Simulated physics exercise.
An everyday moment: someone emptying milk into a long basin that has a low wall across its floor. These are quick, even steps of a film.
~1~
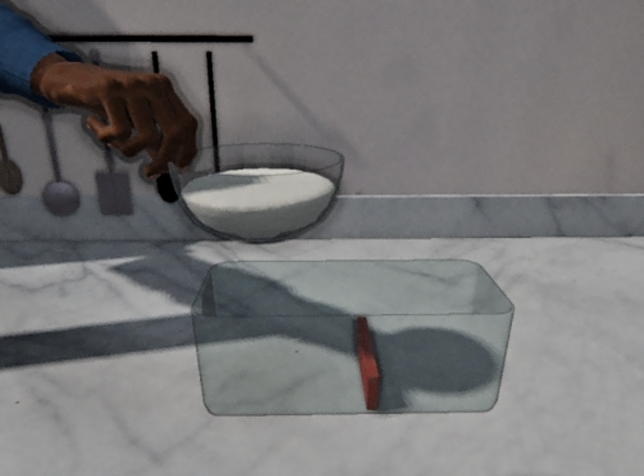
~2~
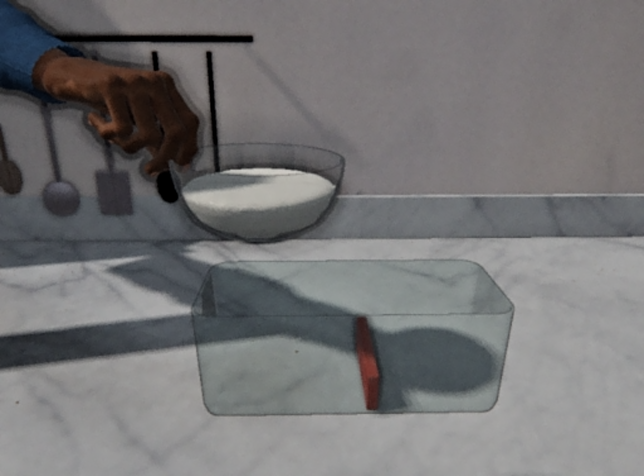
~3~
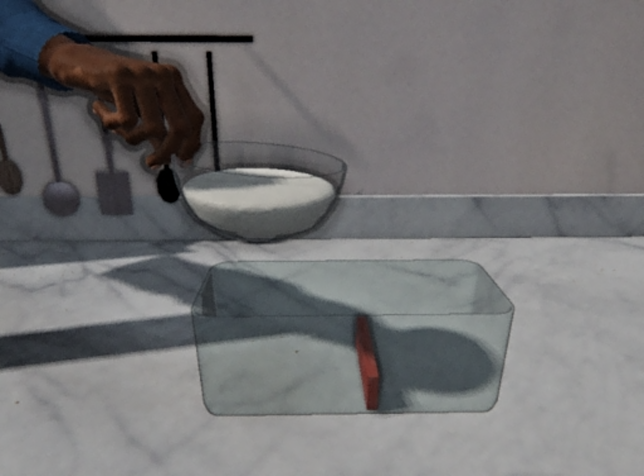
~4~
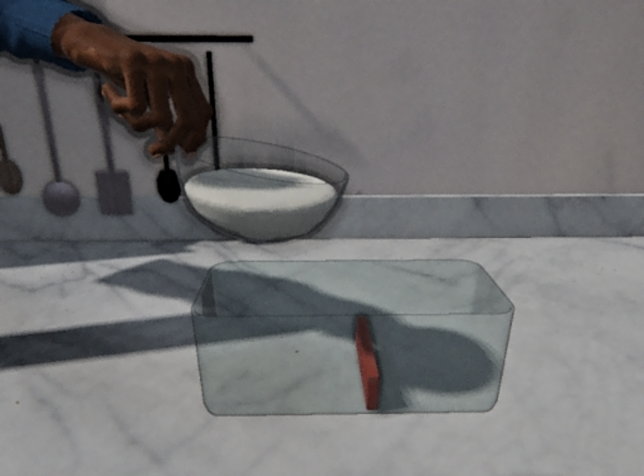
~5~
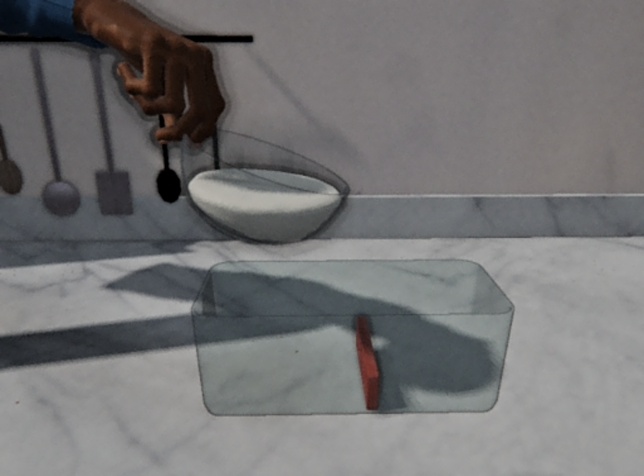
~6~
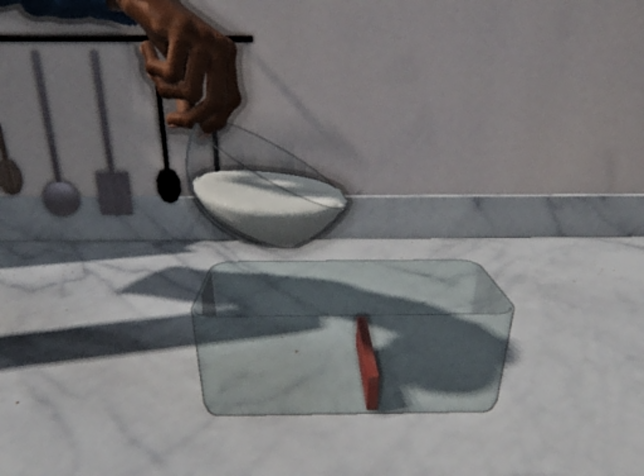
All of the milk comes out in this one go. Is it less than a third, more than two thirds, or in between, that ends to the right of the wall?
It comes to from a third to two thirds.
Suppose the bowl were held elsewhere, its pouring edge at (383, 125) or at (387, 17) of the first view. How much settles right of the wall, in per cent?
About 80 and 75 per cent.
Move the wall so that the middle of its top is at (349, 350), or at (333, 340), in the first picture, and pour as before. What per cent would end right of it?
About 65 and 85 per cent.
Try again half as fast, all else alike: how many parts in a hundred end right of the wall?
About 65 per cent.
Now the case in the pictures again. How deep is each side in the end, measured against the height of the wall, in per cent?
Left: 30 %. Right: 40 %.
A moment on, the bowl is tipped on its side and 22 per cent is still to pour, 13 is left of the wall and 36 right of it.
Next, the bowl is tipped on its side and 4 per cent is still to pour, 38 is left of the wall and 52 right of it.
Then the bowl is tipped on its side and 0 per cent is still to pour, 49 is left of the wall and 49 right of it.
Later the bowl is tipped on its side and 0 per cent is still to pour, 50 is left of the wall and 49 right of it.
Finally, 50 per cent lies left of the wall, 49 right of it and 1 outside.
